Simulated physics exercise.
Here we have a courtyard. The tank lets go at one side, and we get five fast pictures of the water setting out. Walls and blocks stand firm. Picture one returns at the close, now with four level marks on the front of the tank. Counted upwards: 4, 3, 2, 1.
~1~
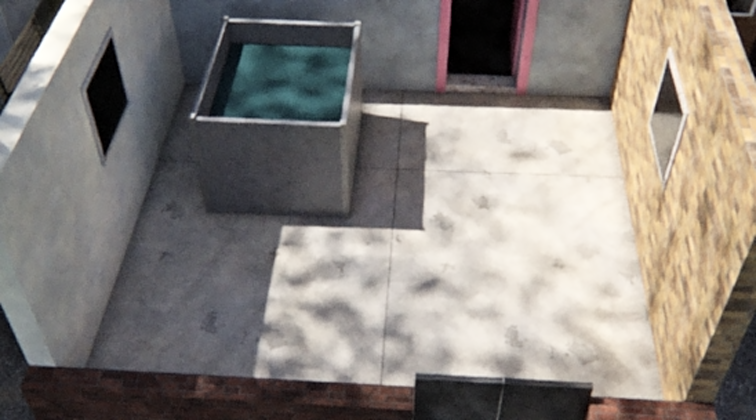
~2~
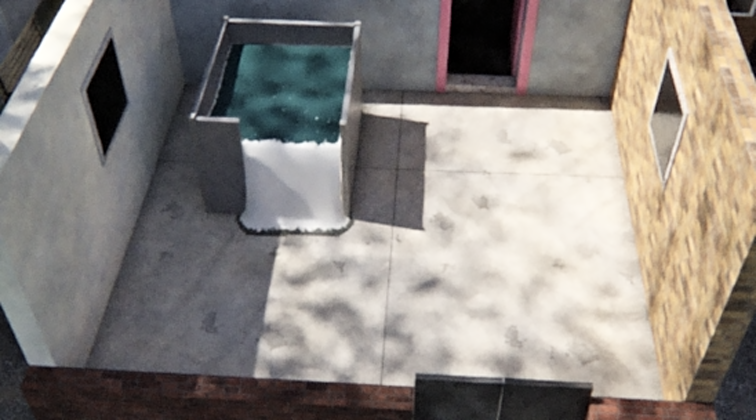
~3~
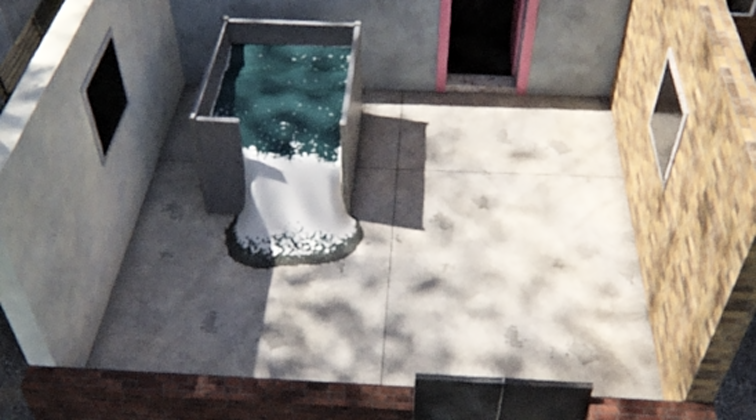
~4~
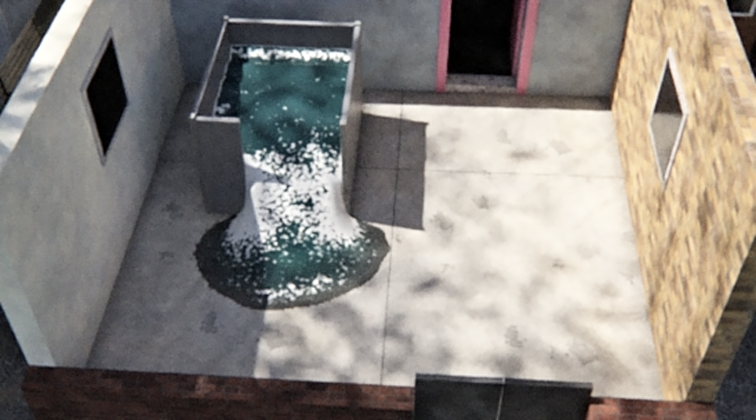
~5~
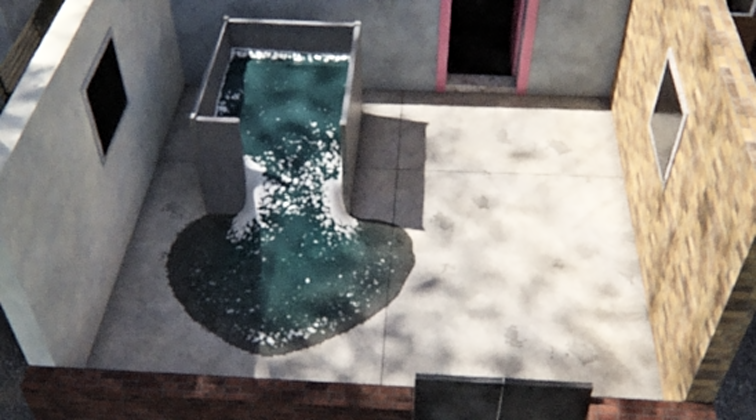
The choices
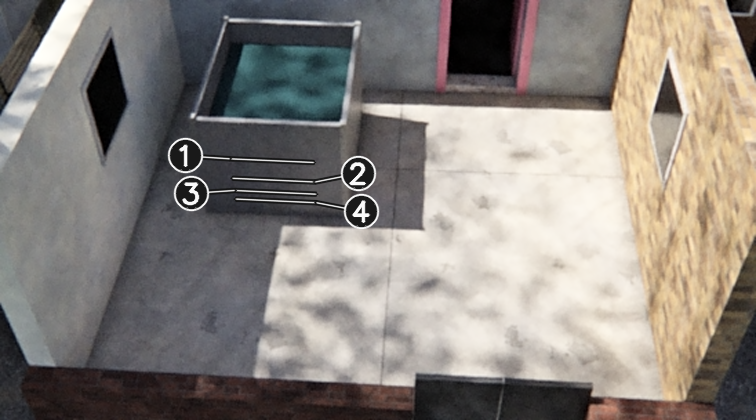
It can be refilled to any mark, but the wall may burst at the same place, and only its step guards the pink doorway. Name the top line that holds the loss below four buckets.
Choose 1.
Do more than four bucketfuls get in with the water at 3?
No.
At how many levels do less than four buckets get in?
All four.
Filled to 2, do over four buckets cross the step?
No, that is safe.
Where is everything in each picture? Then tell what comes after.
Water in the tank at rest, its middle at (282, 90); foot of the pink doorway at (481, 93); shut gate at (502, 388).
Water covers 1 % of the ground and shows as far out as (245, 224).
Water covers 4 % of the ground and shows as far out as (238, 253).
Water covers 8 % of the ground and shows as far out as (262, 302).
Water covers 15 % of the ground and shows as far out as (261, 333).
On the marked copy, 1 at (271, 160); 2 at (273, 180); 3 at (275, 192); 4 at (276, 200); from the bottom up 4, 3, 2, 1.
Choosing 1, a splash gets over, under a bucket.
Choosing 2, nothing gets over.
Choosing 3, nothing gets over.
Choosing 4, nothing gets over.
